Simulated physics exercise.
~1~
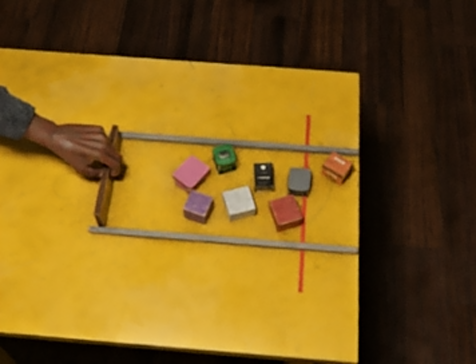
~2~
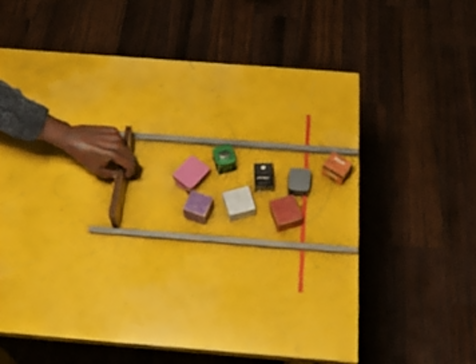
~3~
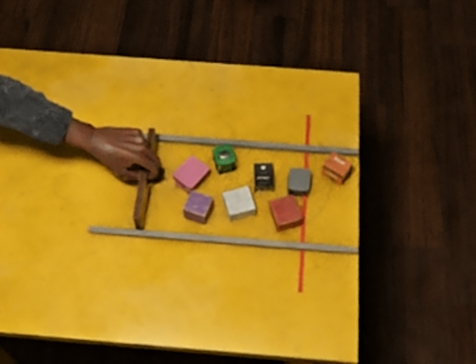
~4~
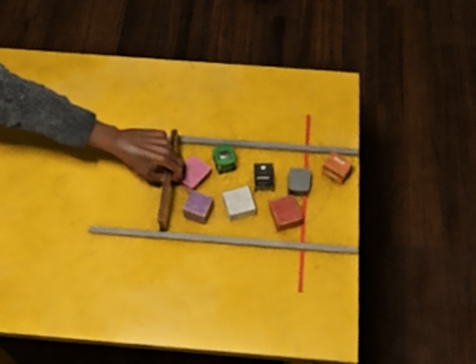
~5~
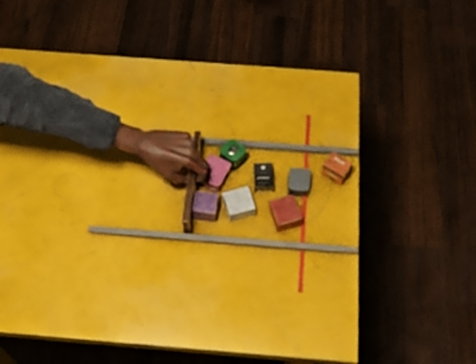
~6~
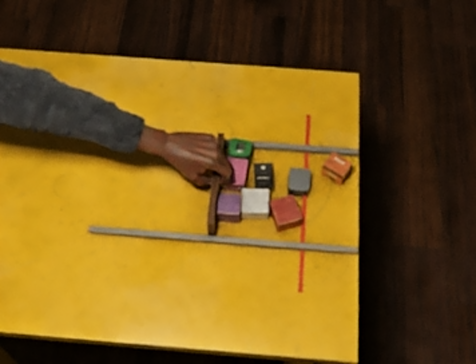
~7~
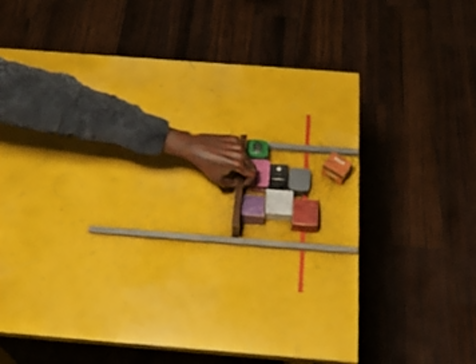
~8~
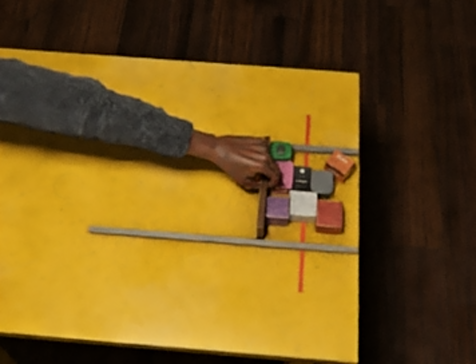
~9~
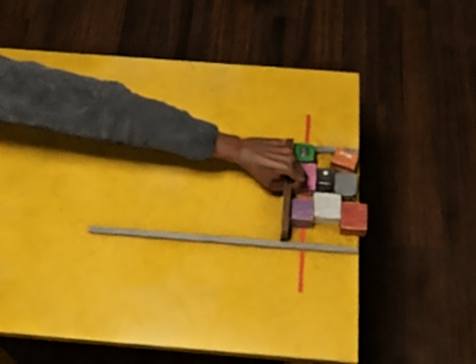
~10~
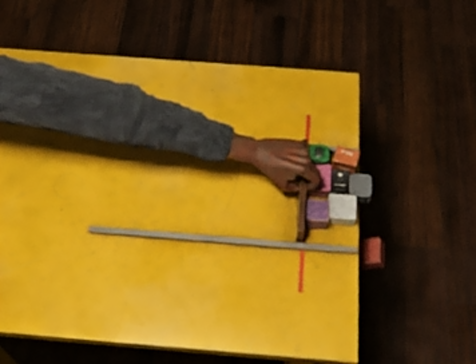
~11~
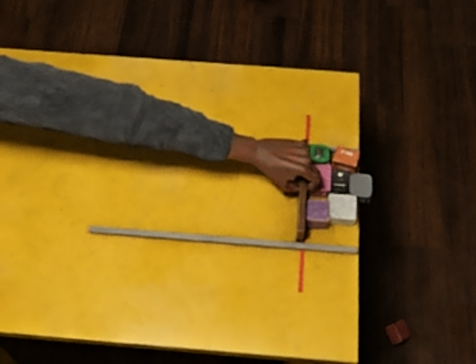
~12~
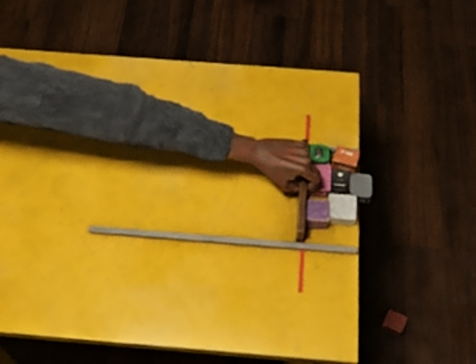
The clip opens on a yellow table where a hand holds a wooden board upright at the left of a channel between two rails, with eight small coloured blocks scattered ahead near a red line. The hand slides the board steadily right, reaching the pink and purple blocks first. The green and white ones are soon swept along, and the pieces bunch together as they cross toward the table's right edge. The red block is pushed over the edge and drops to the dark floor. The board stops at the red line, leaving the other seven packed at the edge, the grey one jutting out.
